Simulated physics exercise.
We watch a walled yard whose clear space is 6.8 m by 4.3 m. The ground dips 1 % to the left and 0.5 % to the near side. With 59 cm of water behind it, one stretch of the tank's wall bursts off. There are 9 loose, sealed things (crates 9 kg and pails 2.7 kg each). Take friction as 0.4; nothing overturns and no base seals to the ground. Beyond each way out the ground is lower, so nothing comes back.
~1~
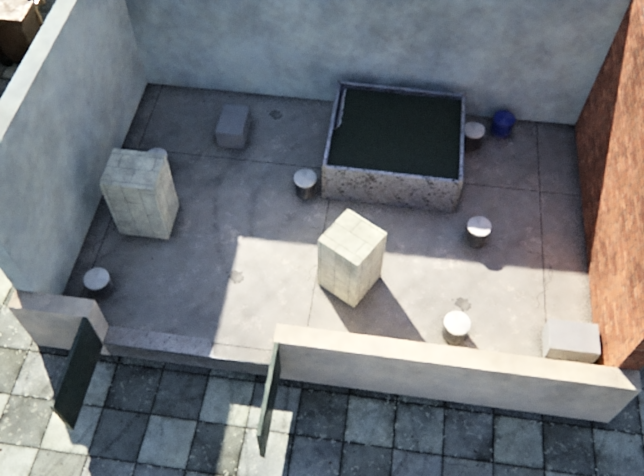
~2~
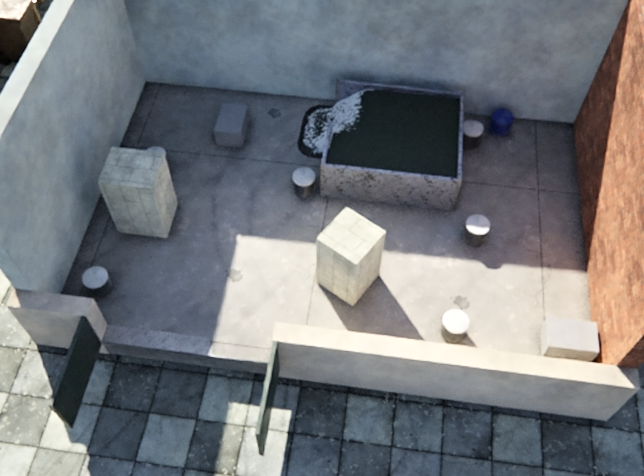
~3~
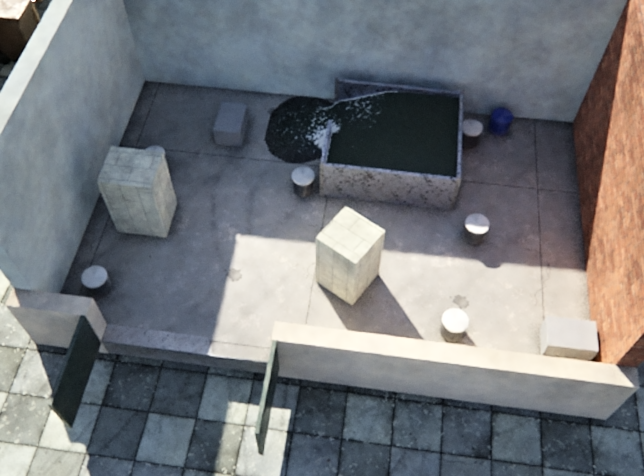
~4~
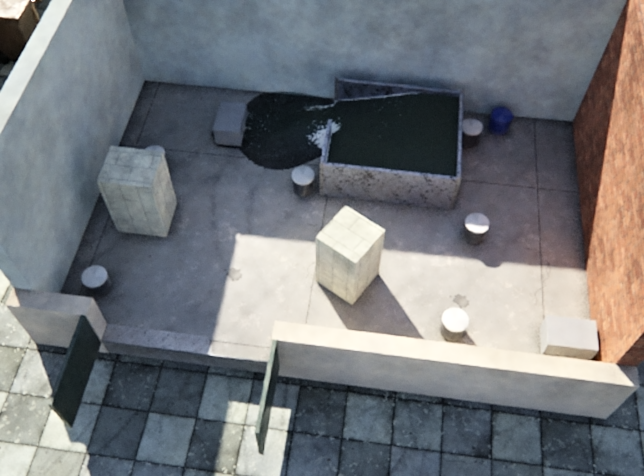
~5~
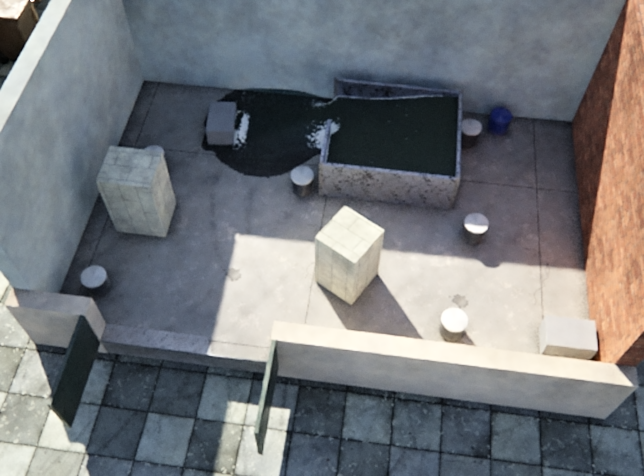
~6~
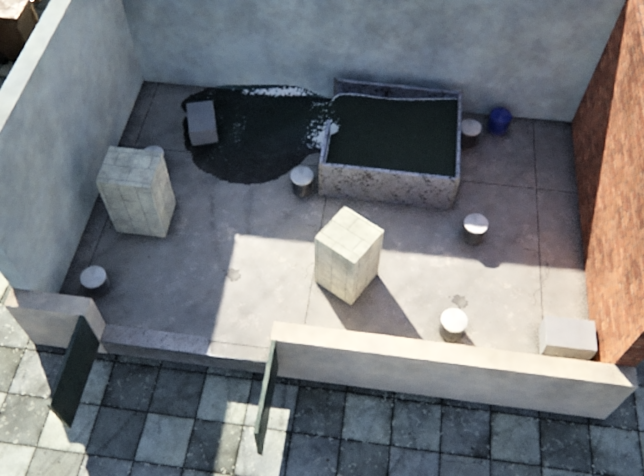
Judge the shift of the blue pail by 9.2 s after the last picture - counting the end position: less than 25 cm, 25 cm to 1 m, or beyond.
Blue pail holds its place.
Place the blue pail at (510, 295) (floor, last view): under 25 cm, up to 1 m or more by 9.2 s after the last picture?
It slides a little.
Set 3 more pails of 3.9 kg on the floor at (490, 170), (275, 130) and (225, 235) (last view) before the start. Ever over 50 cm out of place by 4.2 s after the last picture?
In that order: Less, over, past it.
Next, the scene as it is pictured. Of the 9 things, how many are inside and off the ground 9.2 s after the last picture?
At that moment 5.
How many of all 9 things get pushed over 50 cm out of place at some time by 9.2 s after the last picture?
I count 5.
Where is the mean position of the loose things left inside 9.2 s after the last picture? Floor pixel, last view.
Around (425, 227).
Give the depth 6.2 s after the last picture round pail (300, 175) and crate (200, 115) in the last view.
About 5 and 12 cm.
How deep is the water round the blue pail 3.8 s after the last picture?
Roughly 1 cm.
Then, 1.2 s after the last picture the blue pail is near (501, 115), 0.0 m from its start, aground; 0 of 9 are out; 2 afloat.
Then, 3.8 s after the last picture the blue pail is near (501, 115), 0.0 m from its start, aground; 1 of 9 are out; 3 afloat.
Then, 6.2 s after the last picture the blue pail is near (501, 115), 0.0 m from its start, aground; 1 of 9 are out; 2 afloat.
Then, 9.2 s after the last picture the blue pail is near (501, 115), 0.0 m from its start, aground; 1 of 9 are out; 5 afloat.
